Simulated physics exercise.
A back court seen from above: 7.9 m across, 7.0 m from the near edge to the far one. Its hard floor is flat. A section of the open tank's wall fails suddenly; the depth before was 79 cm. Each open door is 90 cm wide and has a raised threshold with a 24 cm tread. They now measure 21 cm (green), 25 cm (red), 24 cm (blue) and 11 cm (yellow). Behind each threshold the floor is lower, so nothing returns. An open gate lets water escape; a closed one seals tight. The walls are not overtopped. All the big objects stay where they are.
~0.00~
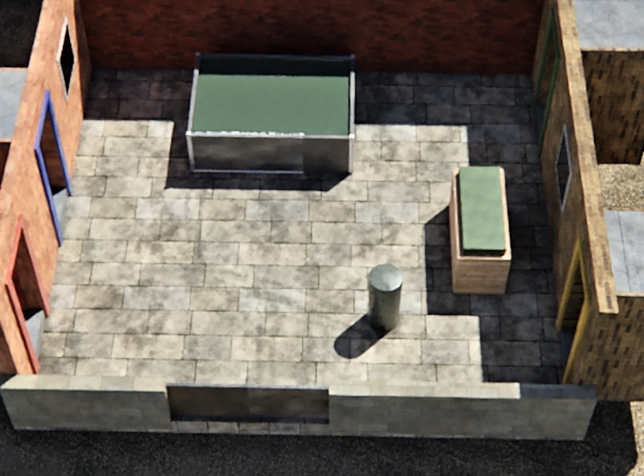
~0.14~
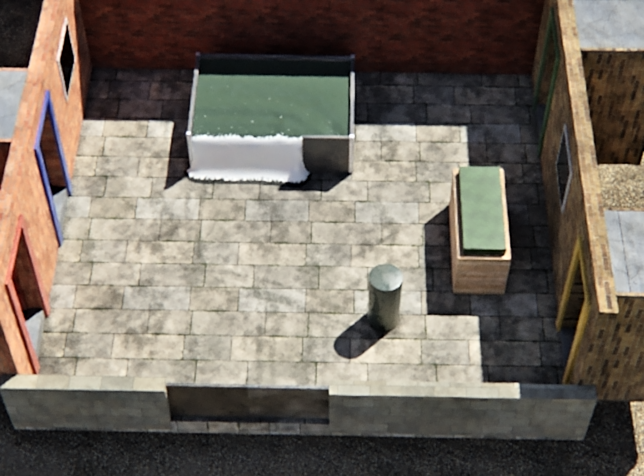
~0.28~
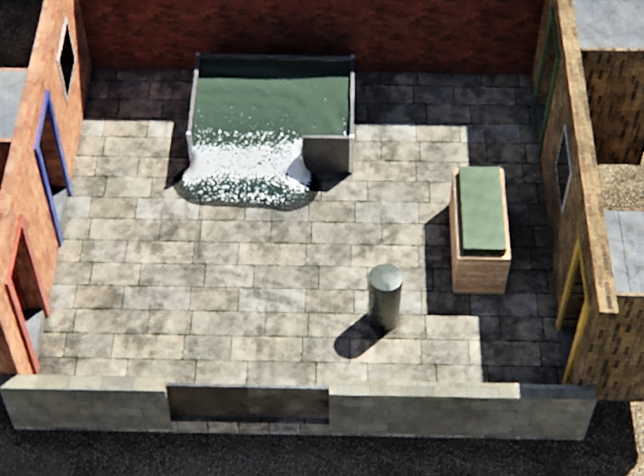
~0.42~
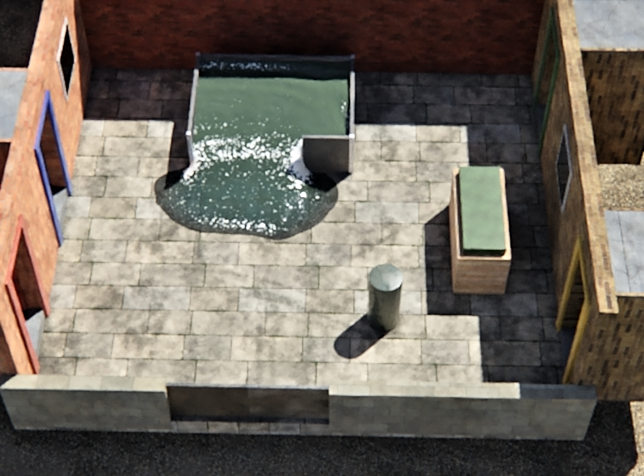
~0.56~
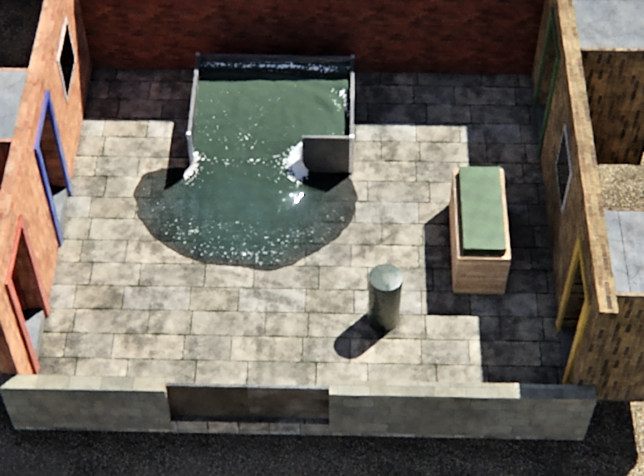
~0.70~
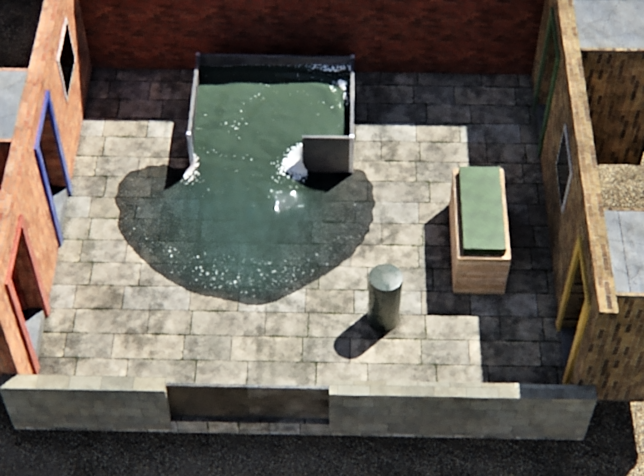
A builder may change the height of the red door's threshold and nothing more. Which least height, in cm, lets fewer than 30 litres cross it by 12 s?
At least 22 cm or so.
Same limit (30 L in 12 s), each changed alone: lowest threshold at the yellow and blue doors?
About 14.0 cm at yellow and 7.5 cm at blue.
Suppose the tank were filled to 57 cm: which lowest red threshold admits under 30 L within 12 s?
Then roughly 14.5 cm.
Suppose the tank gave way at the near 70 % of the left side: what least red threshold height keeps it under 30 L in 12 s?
Then roughly 11.5 cm.
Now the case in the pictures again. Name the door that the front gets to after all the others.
Last comes the green one.
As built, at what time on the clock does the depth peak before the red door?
Around 3.2 s.
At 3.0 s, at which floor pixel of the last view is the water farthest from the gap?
Around (559, 414).
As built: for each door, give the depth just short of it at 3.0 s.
Depths in cm: Green 0, red 31, blue 8, yellow 0.
After 1.4 s water covers 40 % of the floor, deepest (38 cm) near (213, 174); it has not reached the red door.
After 3.0 s water covers 55 % of the floor, deepest (42 cm) near (92, 405); 31 cm at the red door, 3 litres in over its 25 cm threshold.
After 12.0 s water covers 100 % of the floor, deepest (16 cm) near (293, 77); 5 cm at the red door, 18 litres in over its 25 cm threshold.
At the red door as built, the water arrived by 1.8 s and peaked near 33 cm at 3.2 s.
Run again over the same 12 s with other heights there, 51 litres in over 18.5 cm, 17 litres over 25.5 cm. The limit of 30 litres is kept from about 22 cm up.
